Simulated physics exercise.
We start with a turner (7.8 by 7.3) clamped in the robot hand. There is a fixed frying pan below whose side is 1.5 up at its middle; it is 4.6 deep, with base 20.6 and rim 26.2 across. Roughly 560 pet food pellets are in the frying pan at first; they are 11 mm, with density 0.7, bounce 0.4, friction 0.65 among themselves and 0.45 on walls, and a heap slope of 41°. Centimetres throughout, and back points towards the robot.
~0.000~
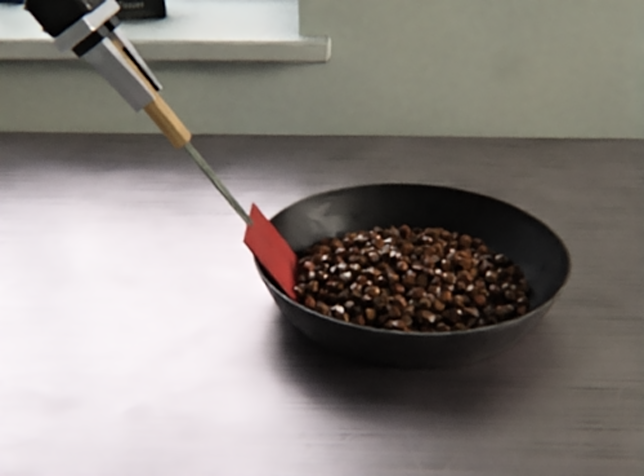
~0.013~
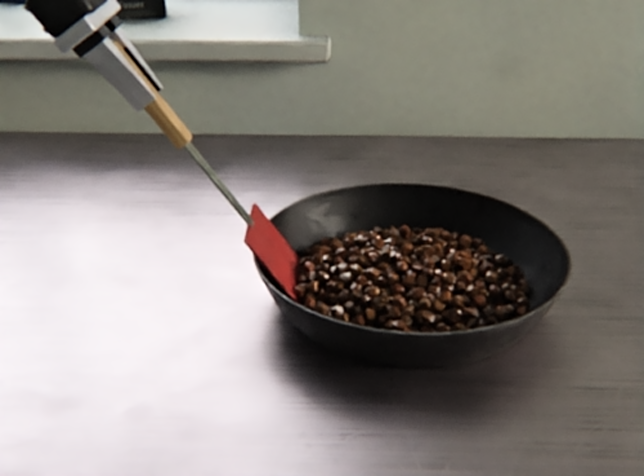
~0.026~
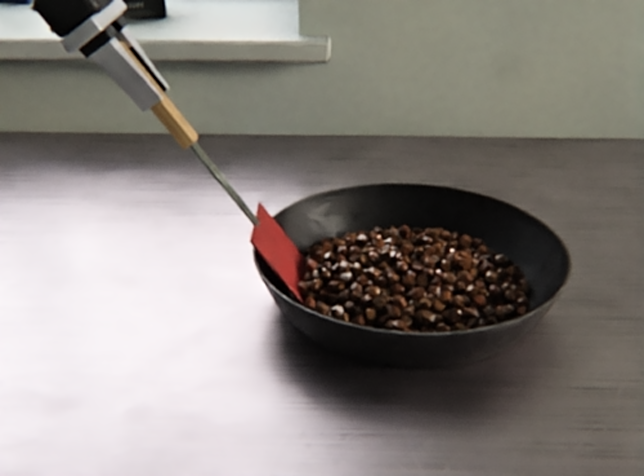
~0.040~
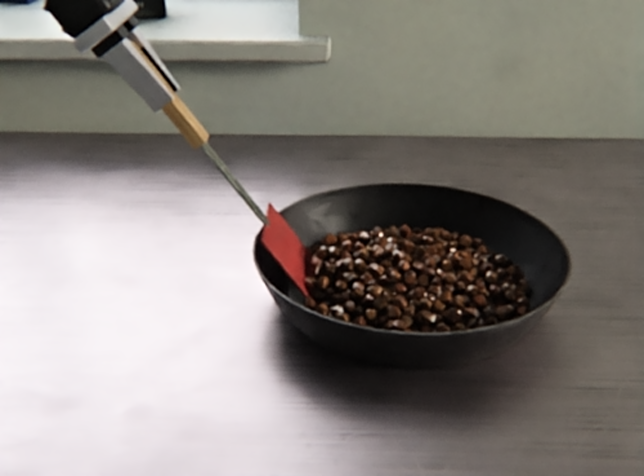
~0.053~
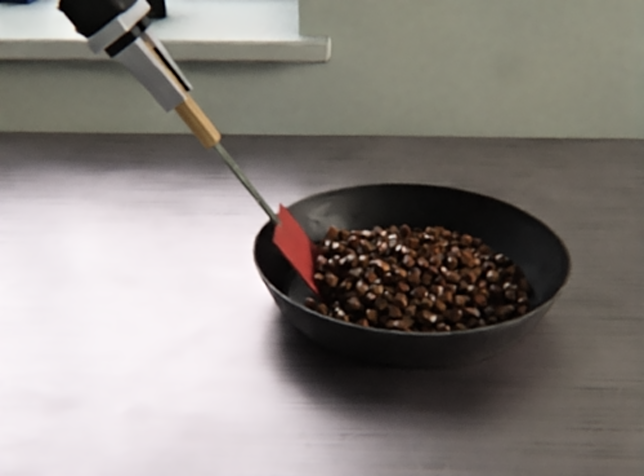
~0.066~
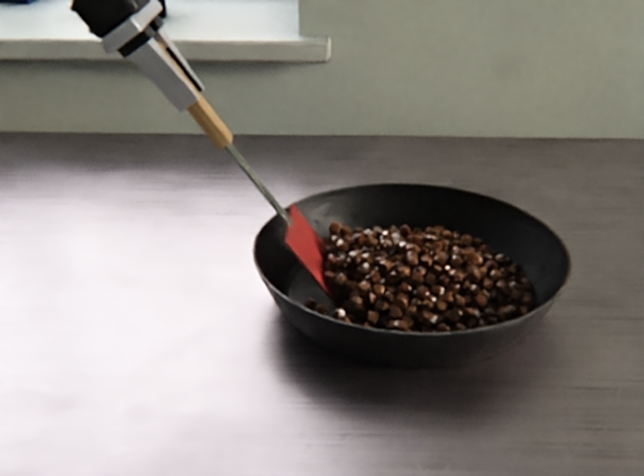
A robot arm at the upper left grips a wooden-handled turner with a red blade above a grey tabletop, seen from slightly above by a still camera, with a pale windowsill and greenish wall behind. A round black frying pan holding a heap of glossy brown pellets sits right of centre. The arm slides the blade slowly rightward inside the pan's left side, nudging the nearest pellets slightly.
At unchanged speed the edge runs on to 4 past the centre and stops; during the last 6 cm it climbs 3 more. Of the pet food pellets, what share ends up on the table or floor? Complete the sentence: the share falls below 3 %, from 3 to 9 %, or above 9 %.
The share falls below 3 %.
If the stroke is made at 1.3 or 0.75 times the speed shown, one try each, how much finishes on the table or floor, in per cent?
Roughly 5 % and roughly 0 %.
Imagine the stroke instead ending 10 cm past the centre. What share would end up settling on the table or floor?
Close to 25 per cent would end on the table or floor.
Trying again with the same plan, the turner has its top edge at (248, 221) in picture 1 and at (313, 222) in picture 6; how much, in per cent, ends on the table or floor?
Some 15 per cent.
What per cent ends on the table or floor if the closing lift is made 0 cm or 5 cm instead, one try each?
I'd put it near 0 in a hundred, then near 5 in a hundred.
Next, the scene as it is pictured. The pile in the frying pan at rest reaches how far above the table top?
It reaches about 6.0 cm.
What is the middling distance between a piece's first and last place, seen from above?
Level distance of roughly 3 cm.
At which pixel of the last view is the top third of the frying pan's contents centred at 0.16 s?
(438, 261).
After 0.11 s, sloping 55°, highest piece 5 above the table; 561 in the frying pan.
After 0.16 s, sloping 55°, highest piece 6 above the table; 561 in the frying pan.
After 0.38 s, sloping 55°, highest piece 6 above the table; 555 in the frying pan, 2 on the table or floor, 4 on the blade or in flight.
After 1.43 s, sloping 55°, highest piece 6 above the table; 554 in the frying pan, 7 on the table or floor.
In the end, 554 in the frying pan, 7 on the table or floor. That is 1 % on the table or floor.
